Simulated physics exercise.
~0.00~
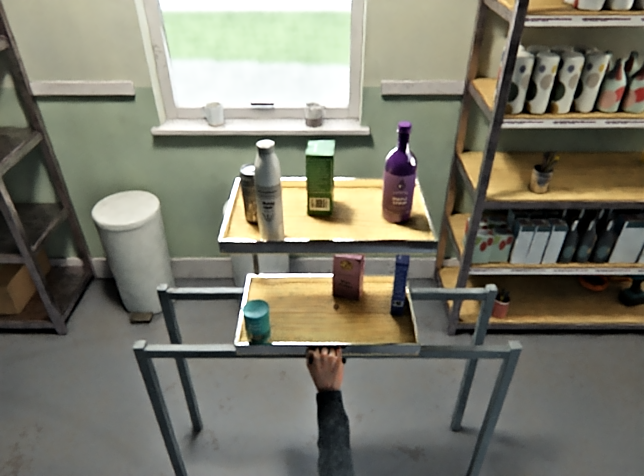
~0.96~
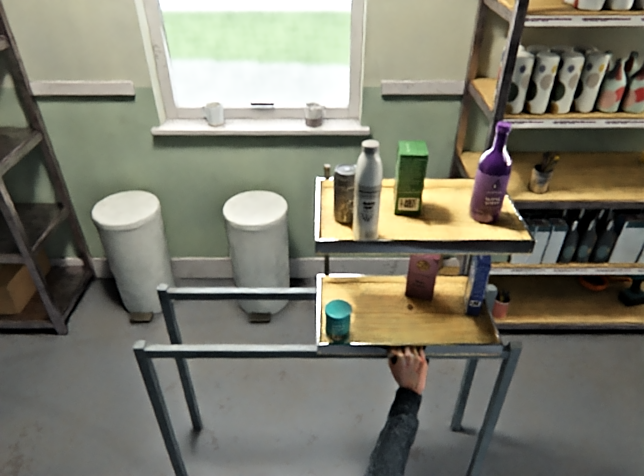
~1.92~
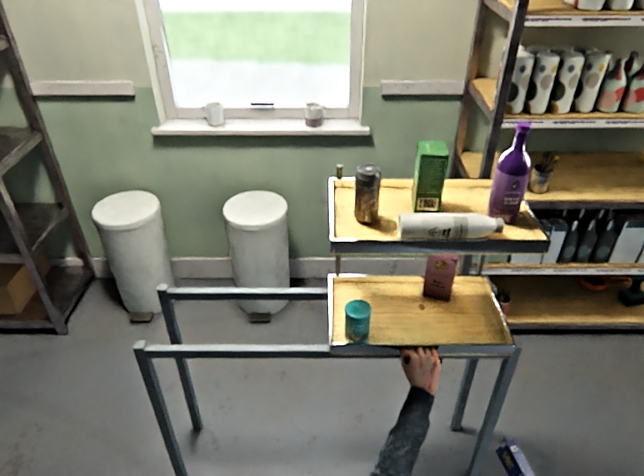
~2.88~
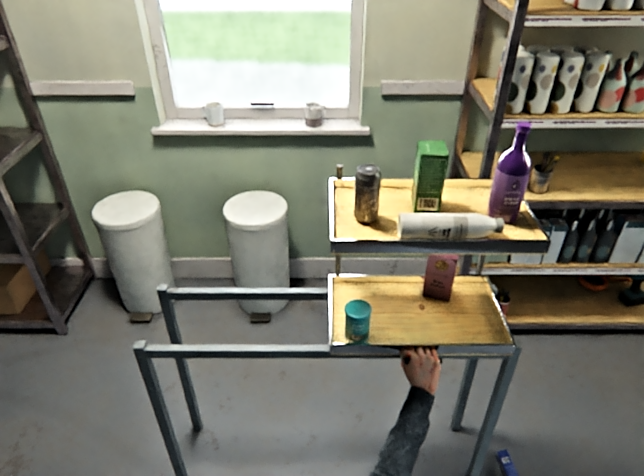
A hand in a dark sleeve grips the front edge of a two-level wooden tray on a grey metal frame, seen from slightly above in a storeroom with shelves, a window and white bins. The upper level holds a grey can, a white bottle, a green carton and a purple bottle; the lower holds a turquoise tin, a pink carton and a blue packet. The hand pushes the tray right, and the white bottle begins to lean. At the right end the tray stops, the white bottle topples onto its side, and the blue packet drops to the floor. The other items remain upright aboard the still tray.
